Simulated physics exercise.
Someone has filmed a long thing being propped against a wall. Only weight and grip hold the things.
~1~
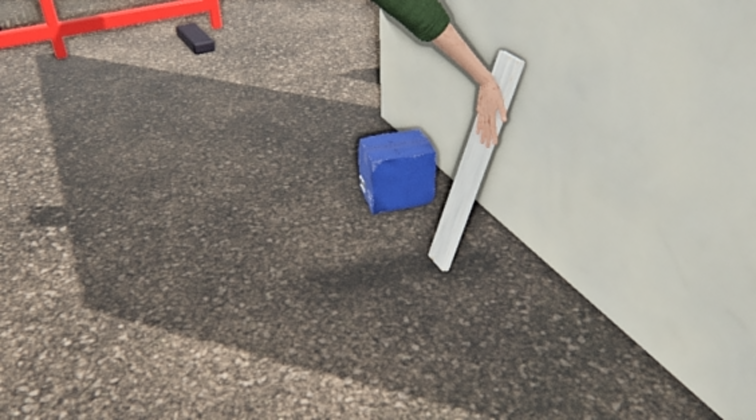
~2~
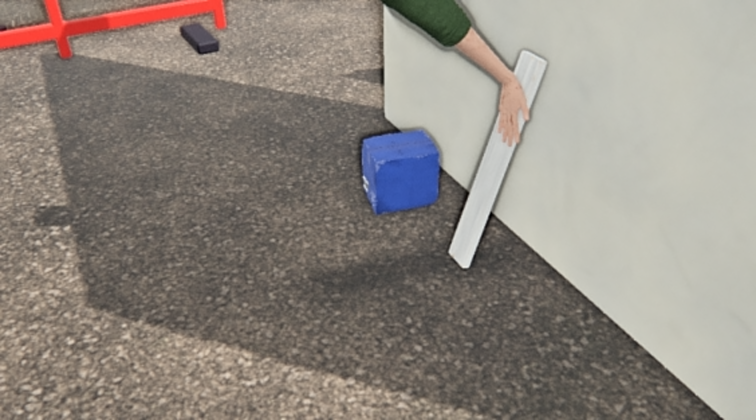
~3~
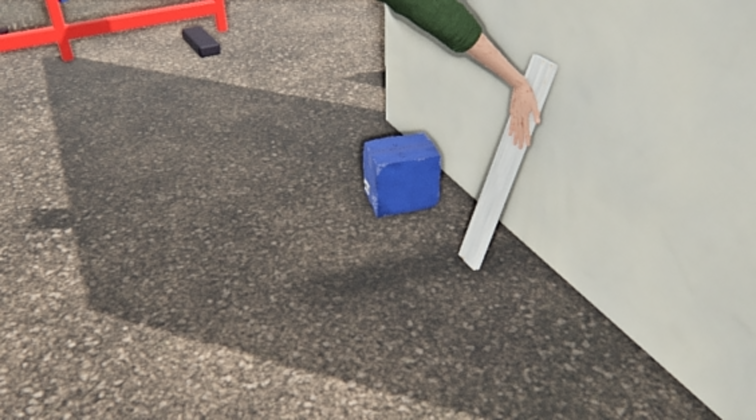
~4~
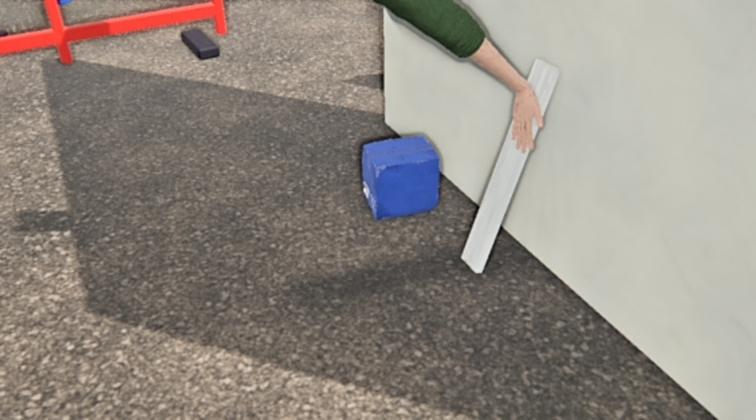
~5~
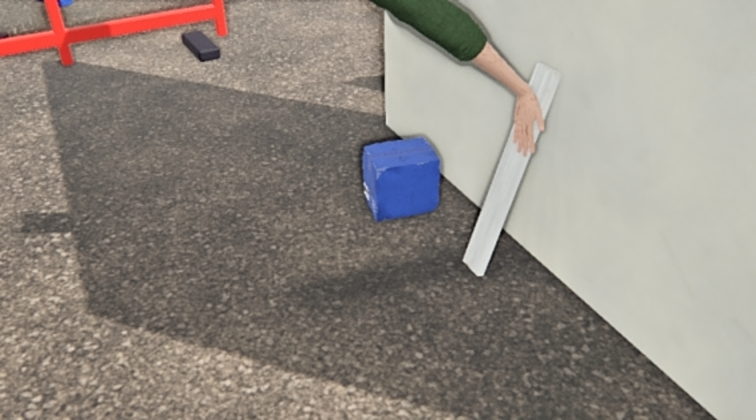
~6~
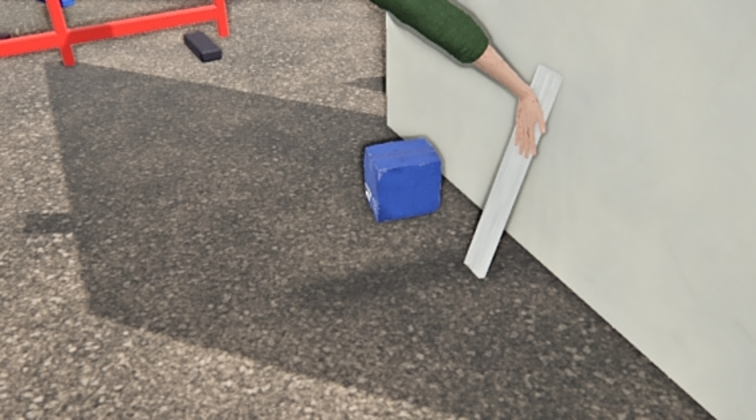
A hand in a dark green sleeve holds a long white plank beside a pale wall on rough grey asphalt, seen from above at an angle. A blue box sits just left of the plank, with a red metal frame and a small dark block at upper left. The hand moves the plank a short way right until it leans on the wall, still held, while the view shifts very slightly.
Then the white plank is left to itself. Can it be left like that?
As it turns out, it remains leaning.
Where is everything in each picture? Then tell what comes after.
On its way; white plank (472, 167); blue box (397, 171), in the first frame.
On its way; white plank (494, 165); blue box (400, 171), in the second frame.
On its way; white plank (504, 168); blue box (401, 174), in the third frame.
On its way; white plank (507, 172); blue box (400, 177), in the fourth frame.
Leant on the wall, still held; white plank (509, 175); blue box (401, 178), in the fifth frame.
Leant on the wall, still held; white plank (510, 177); blue box (402, 179), in the sixth frame.
Then, 0.20 s past the last view, nothing moves.
Then, 0.50 s past the last view, white plank resting near (510, 177).
Finally, both still in place. Final places as the last picture's camera would see them, white plank near (510, 177). The plank stays up.
